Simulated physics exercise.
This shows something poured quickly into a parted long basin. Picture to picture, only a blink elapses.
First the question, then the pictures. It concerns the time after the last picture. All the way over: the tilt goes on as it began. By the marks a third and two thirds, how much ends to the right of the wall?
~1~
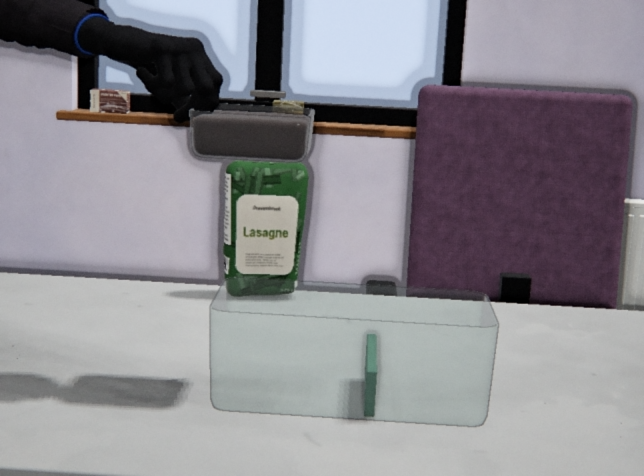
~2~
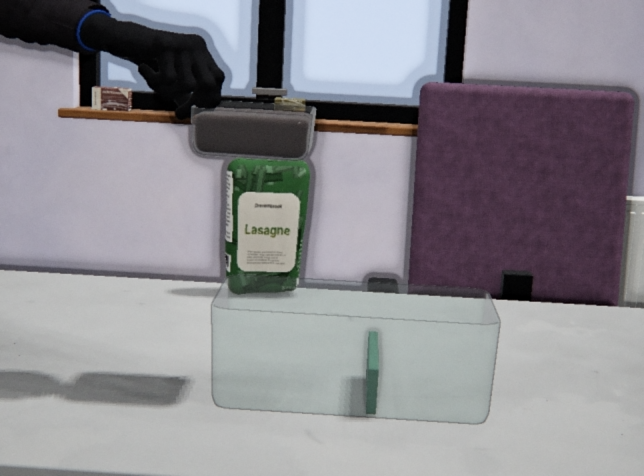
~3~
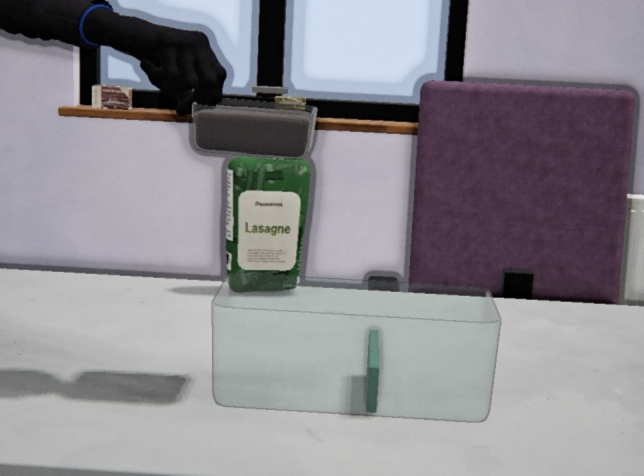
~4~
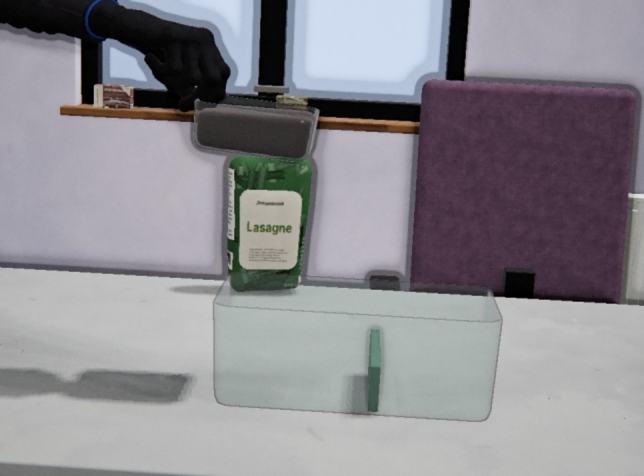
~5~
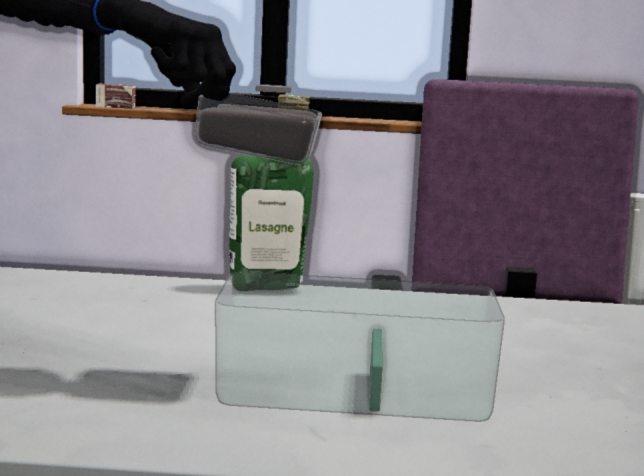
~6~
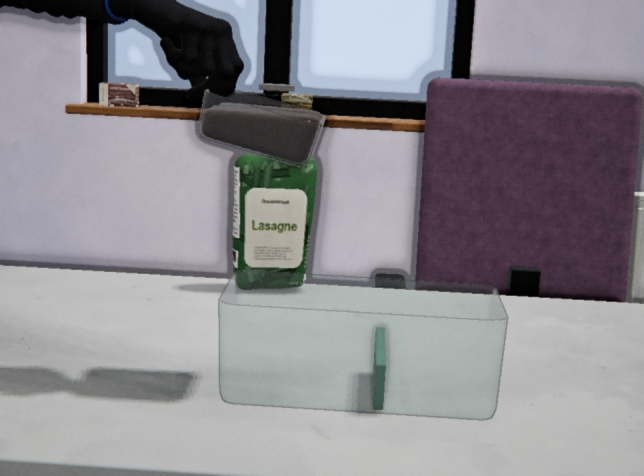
Falls in the midrange.
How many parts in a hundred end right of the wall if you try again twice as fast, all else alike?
It comes to about 30 per cent.
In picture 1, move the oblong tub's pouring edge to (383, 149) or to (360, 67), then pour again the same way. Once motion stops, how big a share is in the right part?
Roughly 85 in a hundred the first time and 75 in a hundred the second.
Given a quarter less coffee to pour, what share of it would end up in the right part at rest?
It should come out close to 20 per cent.
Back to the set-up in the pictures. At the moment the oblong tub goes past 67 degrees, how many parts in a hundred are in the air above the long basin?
I'd put it near 40 per cent.
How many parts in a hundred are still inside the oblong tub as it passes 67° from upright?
Near 20 percent is still in there.
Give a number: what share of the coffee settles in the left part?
Share: Roughly 50 %.
A moment on, the oblong tub is tipped part way and 22 per cent is still to pour, 14 is left of the wall and 23 right of it.
Next, the oblong tub is tipped right over and 2 per cent is still to pour, 45 is left of the wall and 46 right of it.
Then the oblong tub is tipped right over and 0 per cent is still to pour, 52 is left of the wall and 47 right of it.
Later the oblong tub is tipped right over and 0 per cent is still to pour, 52 is left of the wall and 47 right of it.
In the end 52 per cent lies left of the wall, 47 right of it and 1 outside.
